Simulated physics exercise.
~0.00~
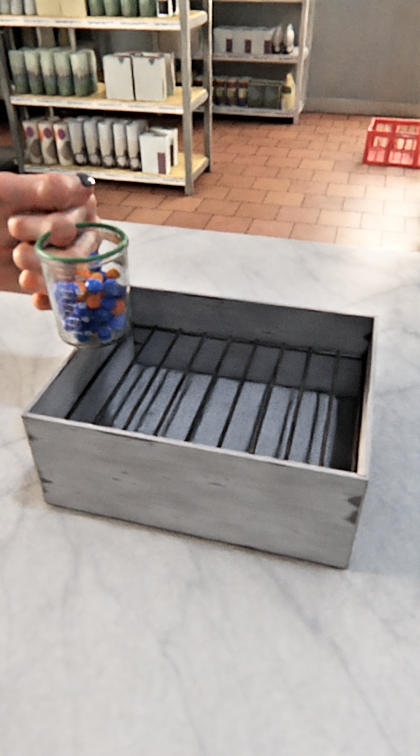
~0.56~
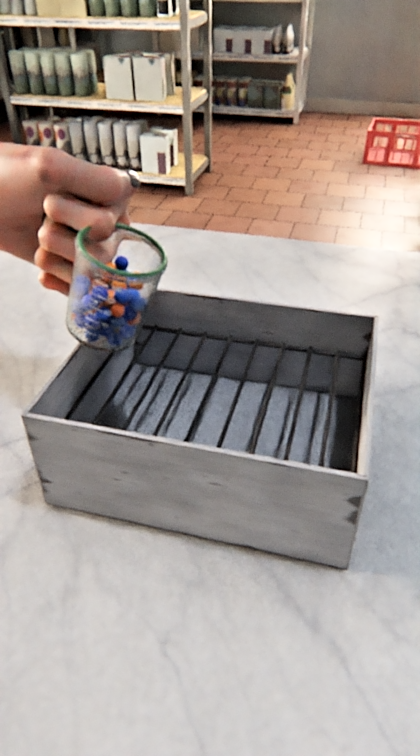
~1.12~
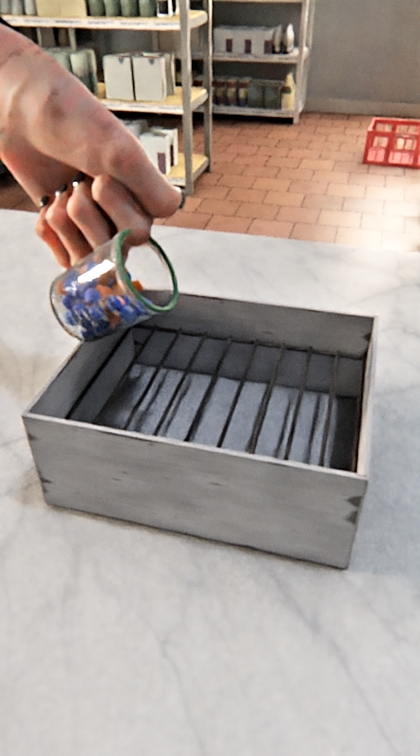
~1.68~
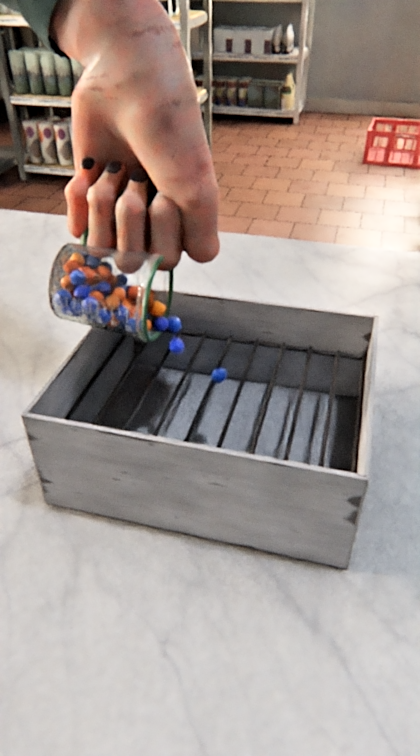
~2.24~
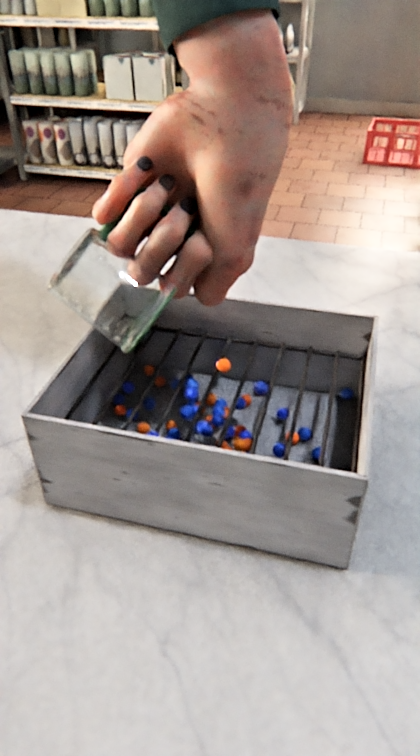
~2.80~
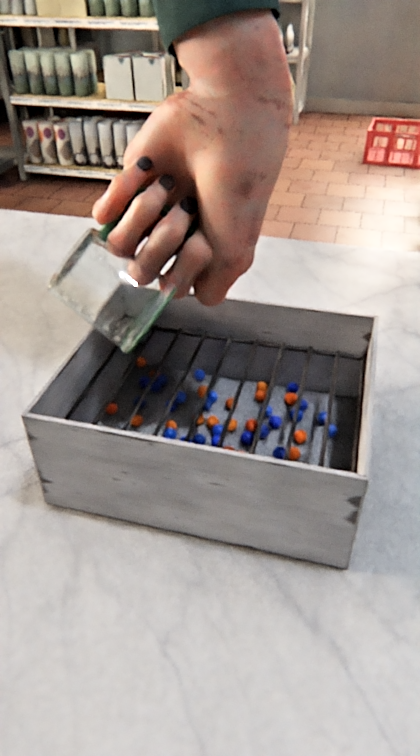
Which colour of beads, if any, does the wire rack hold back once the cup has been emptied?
The rack holds back neither colour. The orange beads and the blue beads all fall between the wires and end up beneath it.
